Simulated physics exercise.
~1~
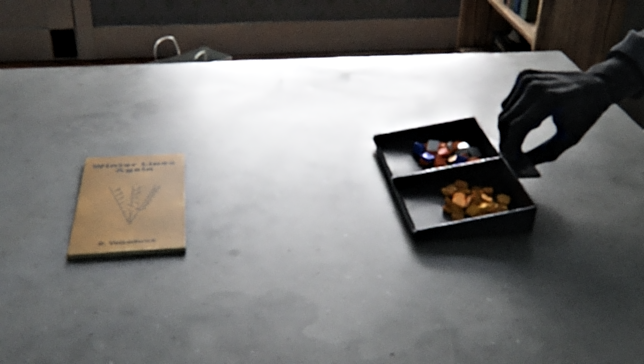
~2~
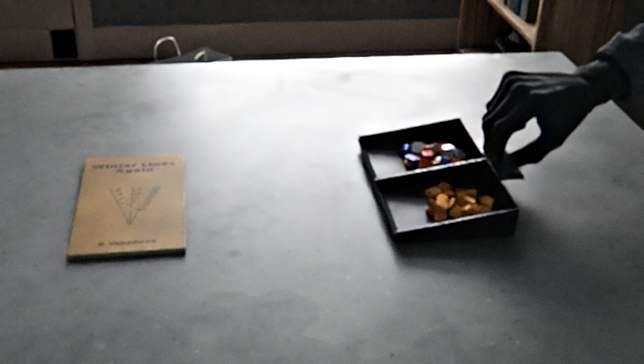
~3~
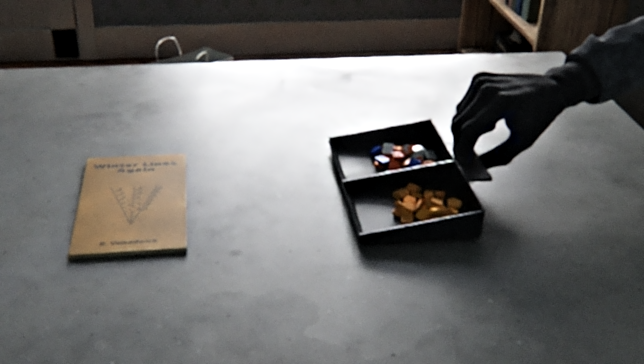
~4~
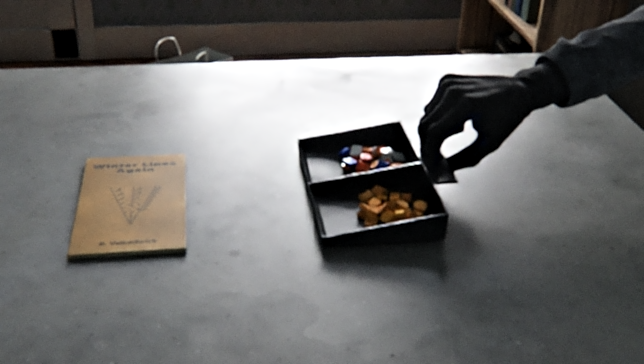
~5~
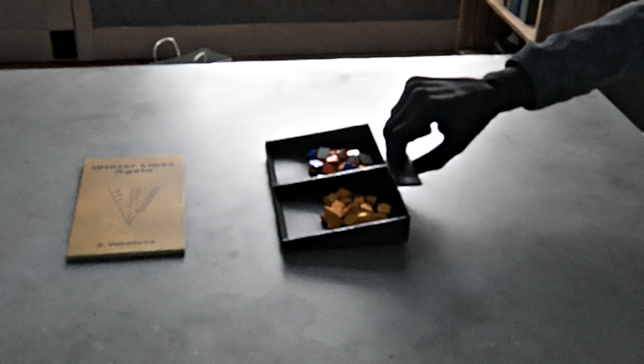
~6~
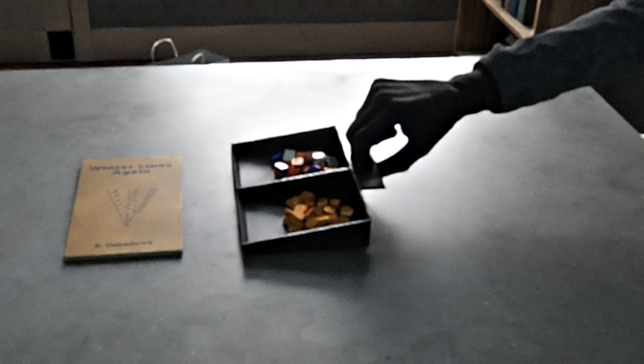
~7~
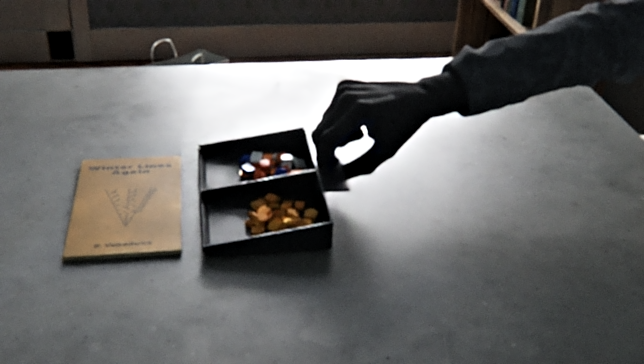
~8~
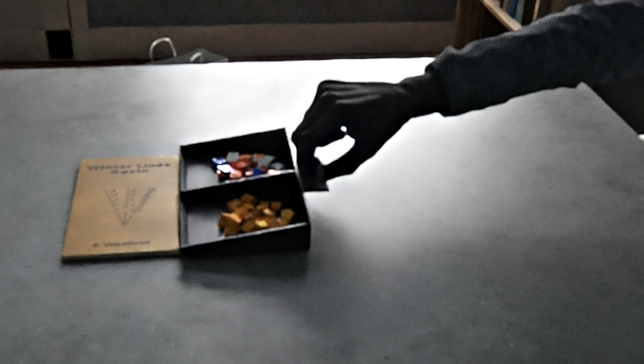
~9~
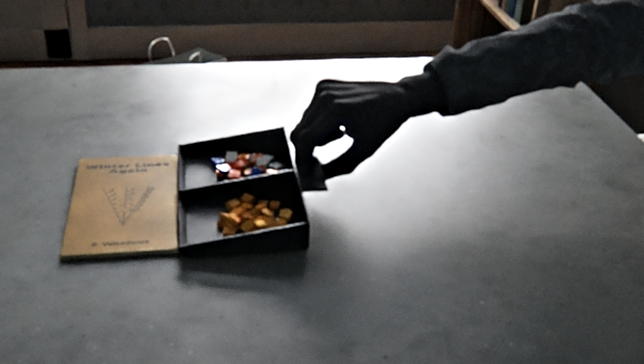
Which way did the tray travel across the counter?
The tray travelled to the left, towards the thin tan book.
On a smooth grey counter, a hand slid a black two-part tray, with orange bits in the near side and mixed coloured ones in the far side, leftward until it stopped against a thin tan book, and everything stayed inside.
